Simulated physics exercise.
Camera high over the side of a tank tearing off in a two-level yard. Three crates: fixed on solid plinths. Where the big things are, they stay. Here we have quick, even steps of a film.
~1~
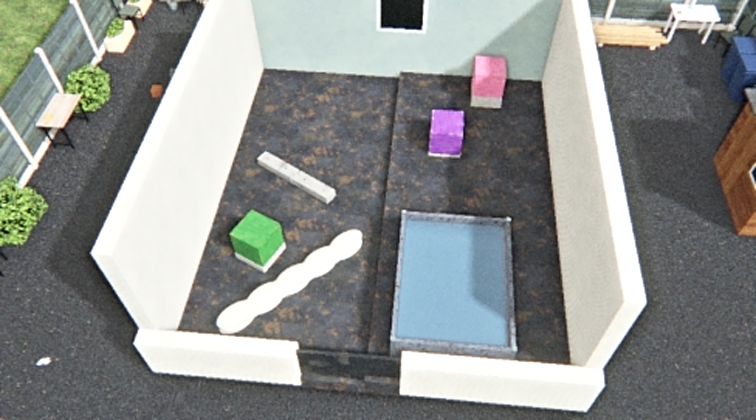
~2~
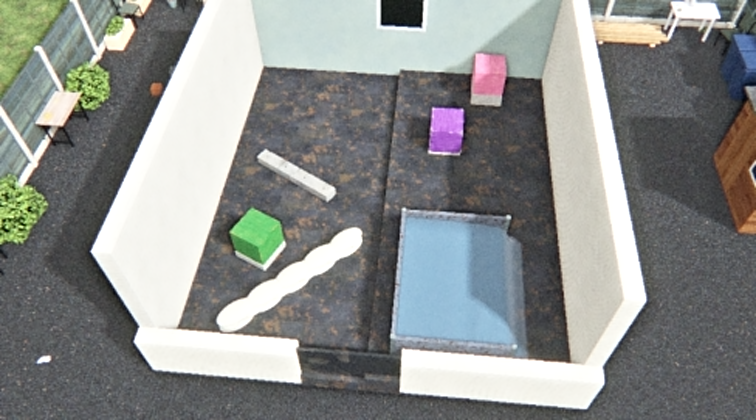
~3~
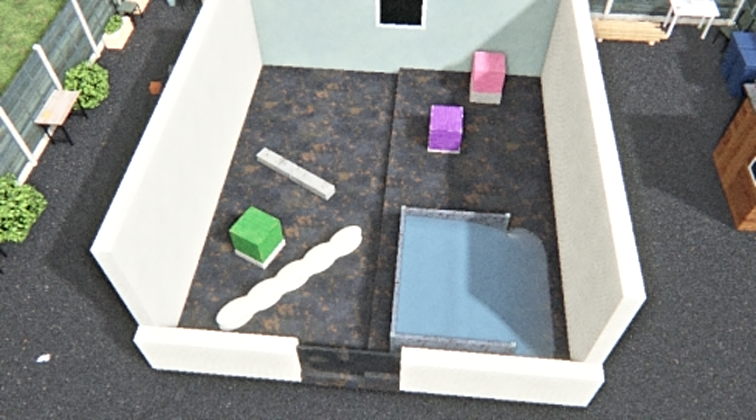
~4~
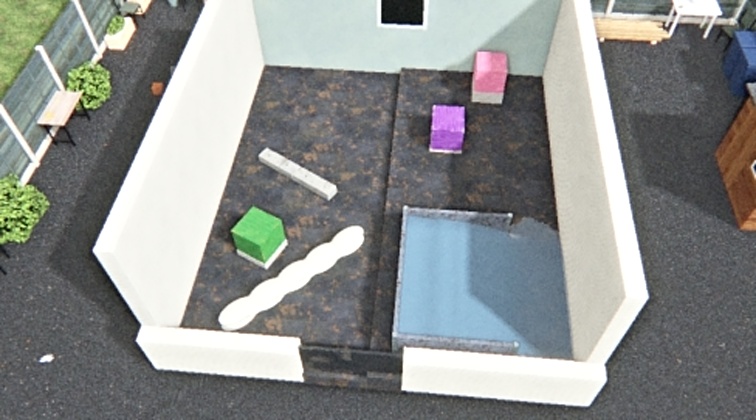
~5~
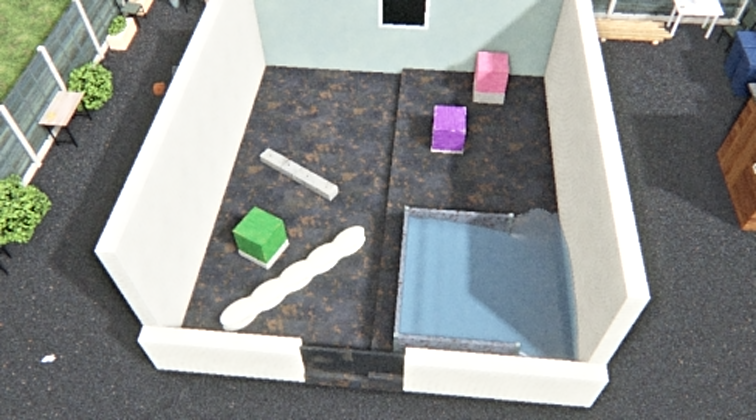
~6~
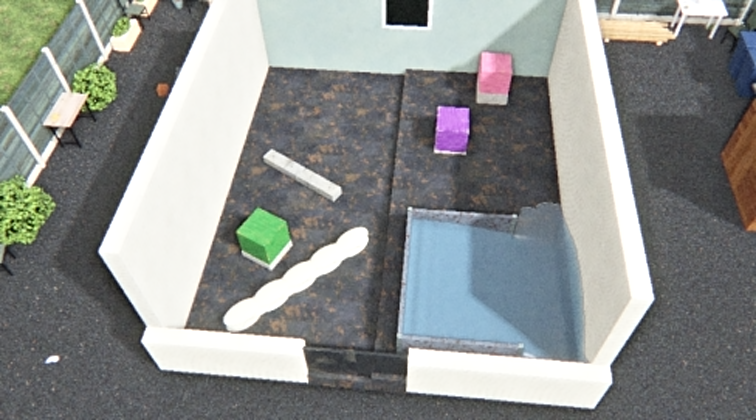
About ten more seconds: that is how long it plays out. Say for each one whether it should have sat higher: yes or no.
Purple crate - yes; green crate - no; pink crate - no.
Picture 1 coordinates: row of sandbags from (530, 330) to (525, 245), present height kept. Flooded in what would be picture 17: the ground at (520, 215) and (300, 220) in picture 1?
Taking the points in order, the first is swamped and the second is not reached.
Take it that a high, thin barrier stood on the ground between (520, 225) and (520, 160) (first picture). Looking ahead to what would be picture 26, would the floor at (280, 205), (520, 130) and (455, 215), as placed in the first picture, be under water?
One by one: Spared, soaked, soaked.
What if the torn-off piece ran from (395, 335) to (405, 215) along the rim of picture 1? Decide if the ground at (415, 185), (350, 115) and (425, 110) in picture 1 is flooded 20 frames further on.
Point by point: Unwetted, drenched, unwetted.
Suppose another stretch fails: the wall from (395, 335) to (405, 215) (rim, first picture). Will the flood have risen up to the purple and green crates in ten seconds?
In short: Purple crate stays untouched; green crate gets drenched.
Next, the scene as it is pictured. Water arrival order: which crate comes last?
That's the green crate.
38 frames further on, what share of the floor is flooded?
Around 55 percent.
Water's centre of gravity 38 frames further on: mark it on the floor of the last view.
That puts it at around (467, 219).
A moment on, water covers 10 % of the floor; the purple crate not reached, the green crate not reached, the pink crate not reached.
Next, water covers 20 % of the floor; the purple crate water round its plinth, the green crate not reached, the pink crate water round its plinth.
Then, water covers 35 % of the floor; the purple crate water round its plinth, the green crate not reached, the pink crate water round its plinth.
Later, water covers 55 % of the floor; the purple crate water round its plinth, the green crate water round its plinth, the pink crate water round its plinth.
In the end, water covers 85 % of the floor; the purple crate was topped, the green crate stayed above the water, the pink crate stayed above the water.
